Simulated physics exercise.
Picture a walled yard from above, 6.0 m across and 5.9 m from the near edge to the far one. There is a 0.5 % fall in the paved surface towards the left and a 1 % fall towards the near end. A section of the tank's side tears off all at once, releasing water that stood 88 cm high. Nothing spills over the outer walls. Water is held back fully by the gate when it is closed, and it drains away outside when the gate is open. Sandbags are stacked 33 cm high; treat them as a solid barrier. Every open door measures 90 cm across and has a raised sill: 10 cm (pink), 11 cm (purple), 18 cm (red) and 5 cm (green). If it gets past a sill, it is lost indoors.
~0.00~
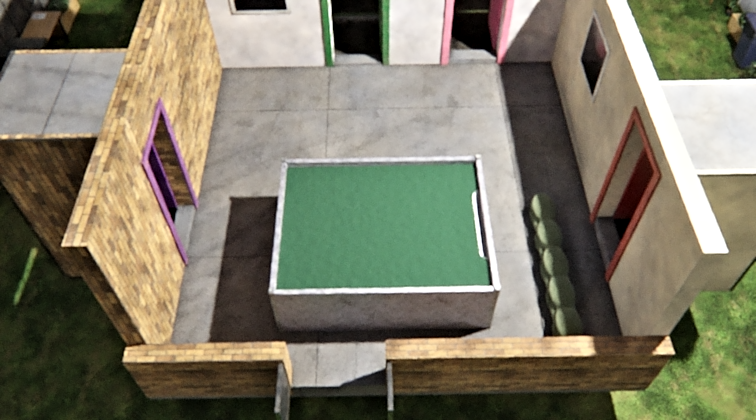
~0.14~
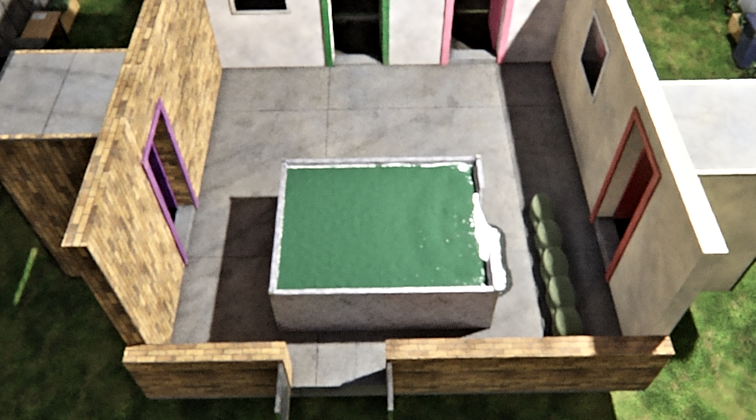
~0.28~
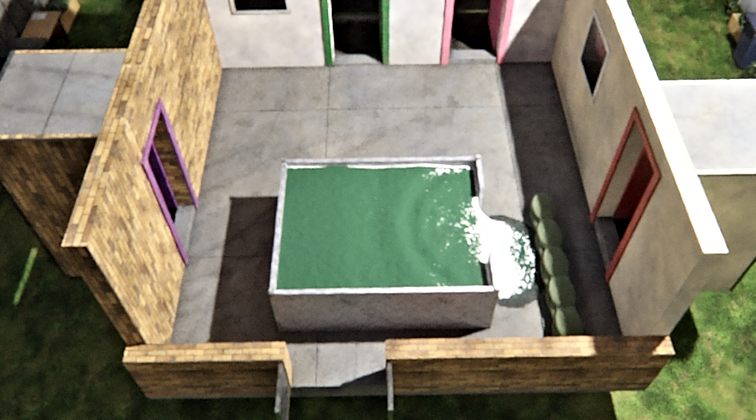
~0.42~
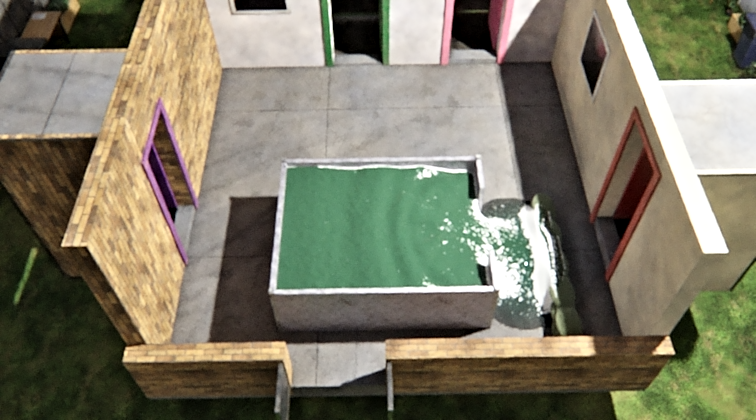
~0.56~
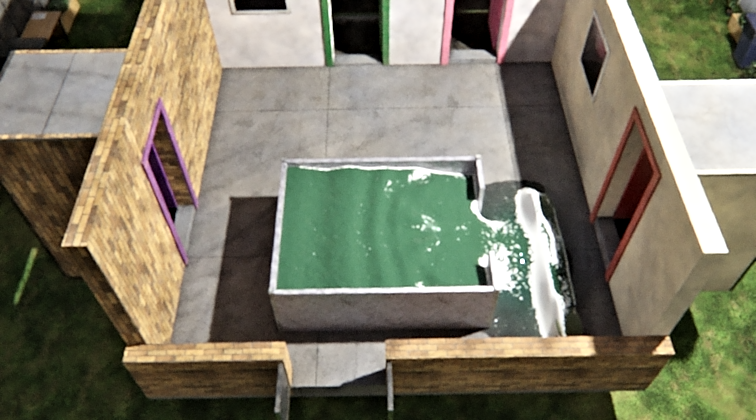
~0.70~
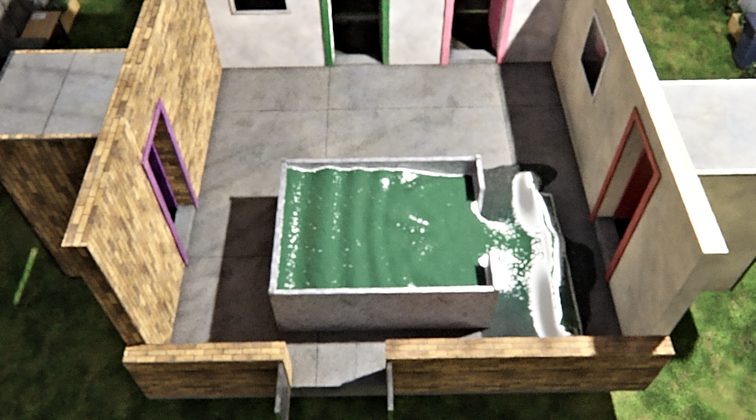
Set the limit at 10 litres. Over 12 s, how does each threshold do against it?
At the pink door the water goes past it. At the purple door the water goes past it. At the red door the water goes past it. At the green door the water goes past it.
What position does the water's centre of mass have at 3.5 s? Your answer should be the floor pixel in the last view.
At roughly (438, 239).
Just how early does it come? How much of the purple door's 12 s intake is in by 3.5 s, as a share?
Some 0 in a hundred.
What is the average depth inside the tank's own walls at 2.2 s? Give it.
Mean depth: About 55 cm.
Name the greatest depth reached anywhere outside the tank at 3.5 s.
Depth: Approx. 42 cm.
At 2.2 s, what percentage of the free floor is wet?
I'd say around 55 % is wet.
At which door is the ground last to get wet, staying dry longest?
The final one is the purple door.
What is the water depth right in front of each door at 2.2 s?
Depths: Pink door 12 cm, purple door 0 cm, red door 25 cm, green door 0 cm.
After 1.4 s water covers 35 % of the floor and is deepest (68 cm) near (537, 258); pink door not reached, purple door not reached, red door 27 cm at the sill, 3 L in, green door not reached.
After 2.2 s water covers 55 % of the floor and is deepest (60 cm) near (537, 258); pink door 12 cm at the sill, 3 L in, purple door not reached, red door 25 cm at the sill, 26 L in, green door not reached.
After 3.5 s water covers 70 % of the floor and is deepest (42 cm) near (537, 258); pink door 16 cm at the sill, 37 L in, purple door 2 cm at the sill, 0 L in, red door 25 cm at the sill, 60 L in, green door 9 cm at the sill, 4 L in.
After 7.0 s water covers 95 % of the floor and is deepest (26 cm) near (537, 258); pink door 16 cm at the sill, 199 L in, purple door 5 cm at the sill, 0 L in, red door 13 cm at the sill, 72 L in, green door 8 cm at the sill, 37 L in.
After 12.0 s water covers 95 % of the floor and is deepest (26 cm) near (263, 369); pink door 10 cm at the sill, 225 L in, purple door 19 cm at the sill, 71 L in, red door 7 cm at the sill, 72 L in, green door 6 cm at the sill, 60 L in.
